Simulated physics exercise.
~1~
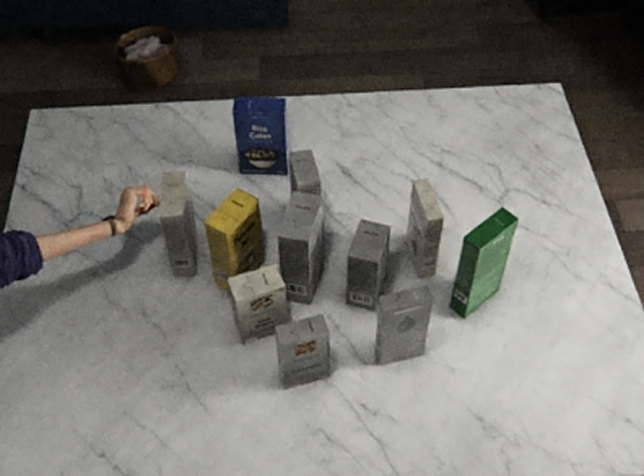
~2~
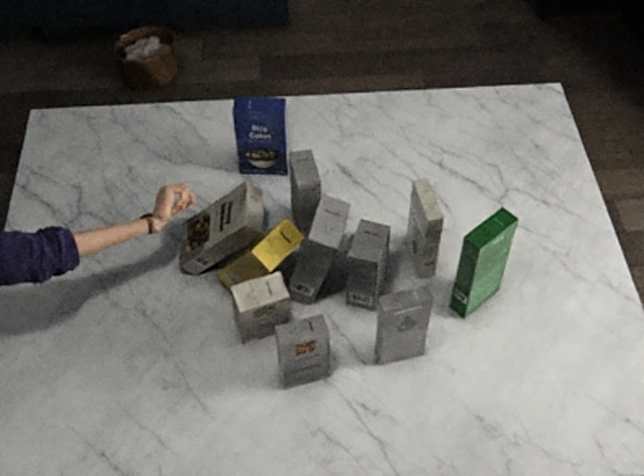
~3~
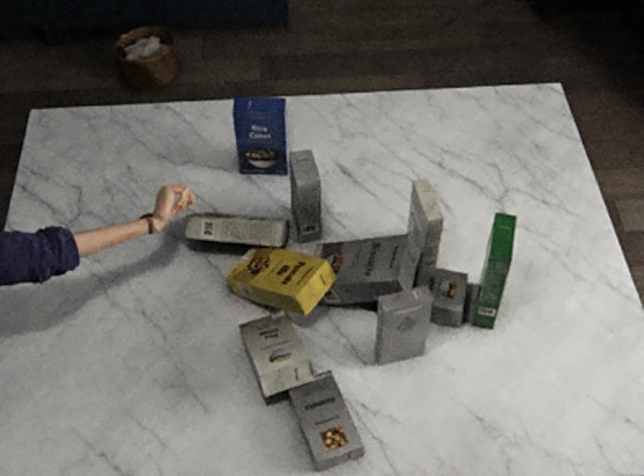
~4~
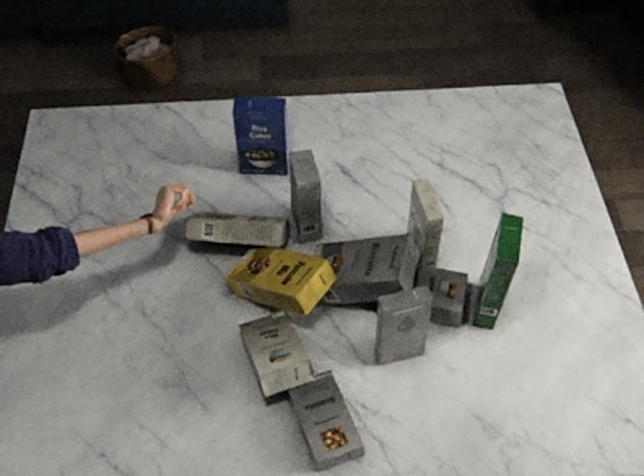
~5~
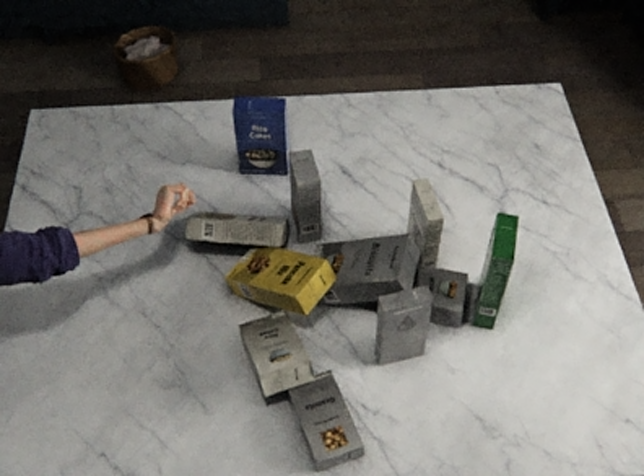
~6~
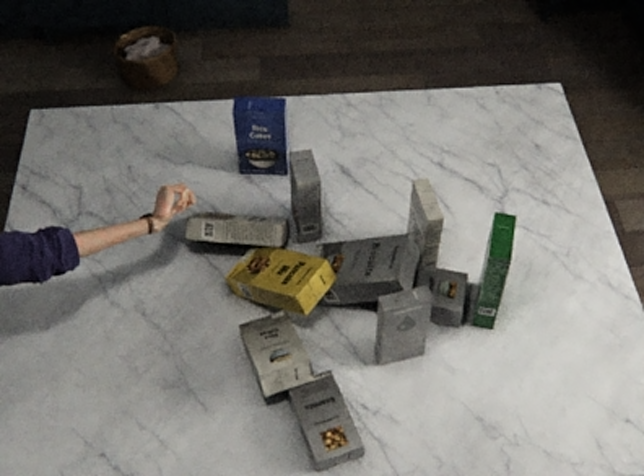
Hand tipping a grey box into a yellow one on a marble table, toppling several boxes while blue and green stay standing.
